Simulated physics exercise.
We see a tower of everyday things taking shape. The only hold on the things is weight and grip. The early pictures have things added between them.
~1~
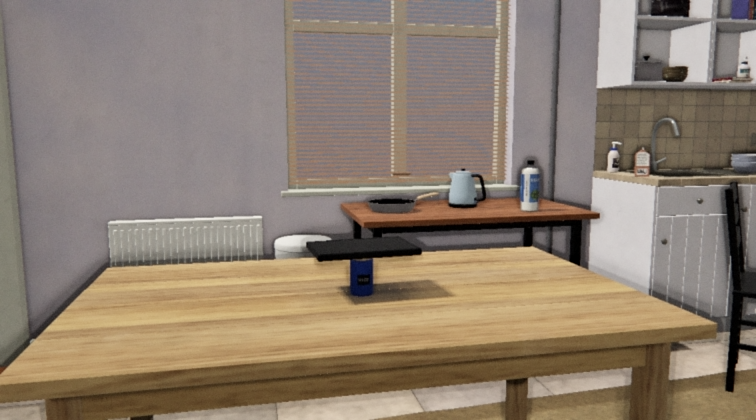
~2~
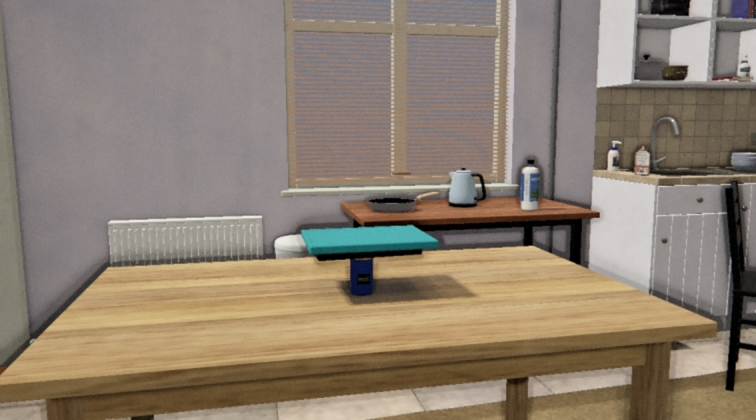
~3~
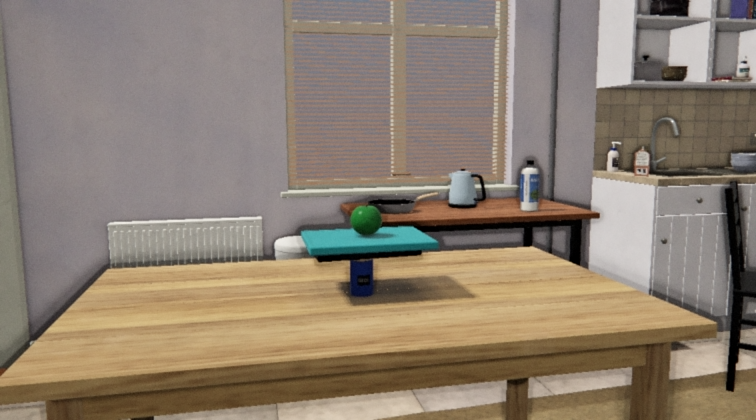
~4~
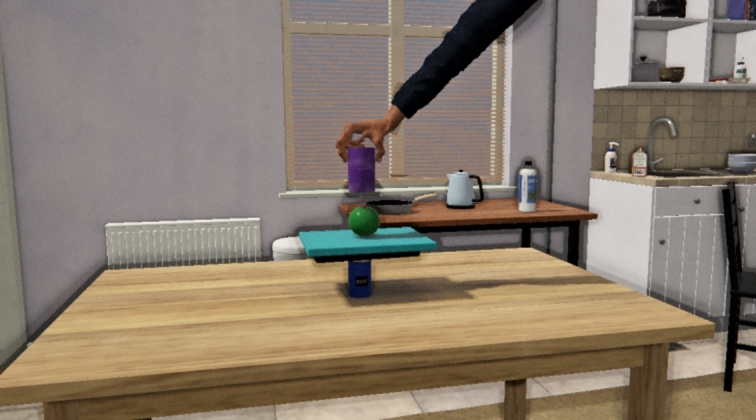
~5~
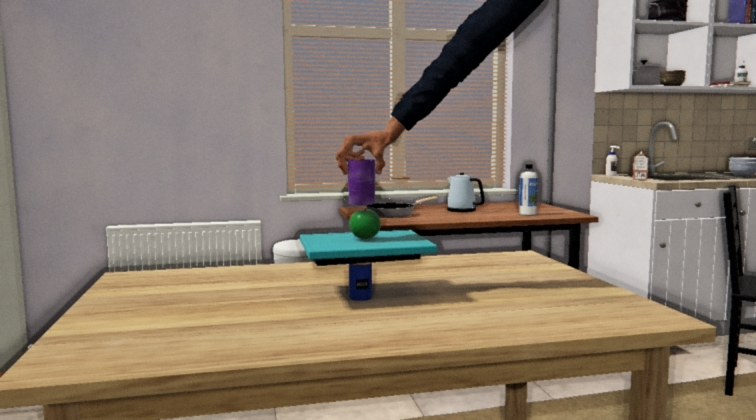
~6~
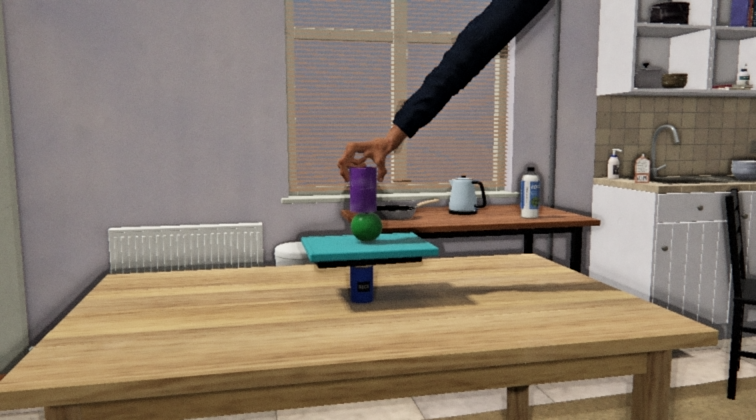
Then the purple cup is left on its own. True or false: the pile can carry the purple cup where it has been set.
False.
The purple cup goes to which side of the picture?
Direction of travel: Leftward.
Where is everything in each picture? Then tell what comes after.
In the first frame, the last thing is not in view yet.
In the second frame, the last thing is not in view yet.
In the third frame, the last thing is not in view yet; green apple (366, 220).
In the fourth frame, coming down; purple cup (362, 170).
In the fifth frame, coming down; purple cup (362, 182); green apple (365, 224).
In the sixth frame, in place under the hand; purple cup (363, 189).
Then, 0.50 s later than the last frame, purple cup now fallen.
Then, 0.70 s later than the last frame, things are still on the move.
Then, 1.00 s later than the last frame, as before.
When it is over, fallen, purple cup; the other 4 as before. End places, in pixels of the last picture, purple cup near (280, 282). The pile gives way.
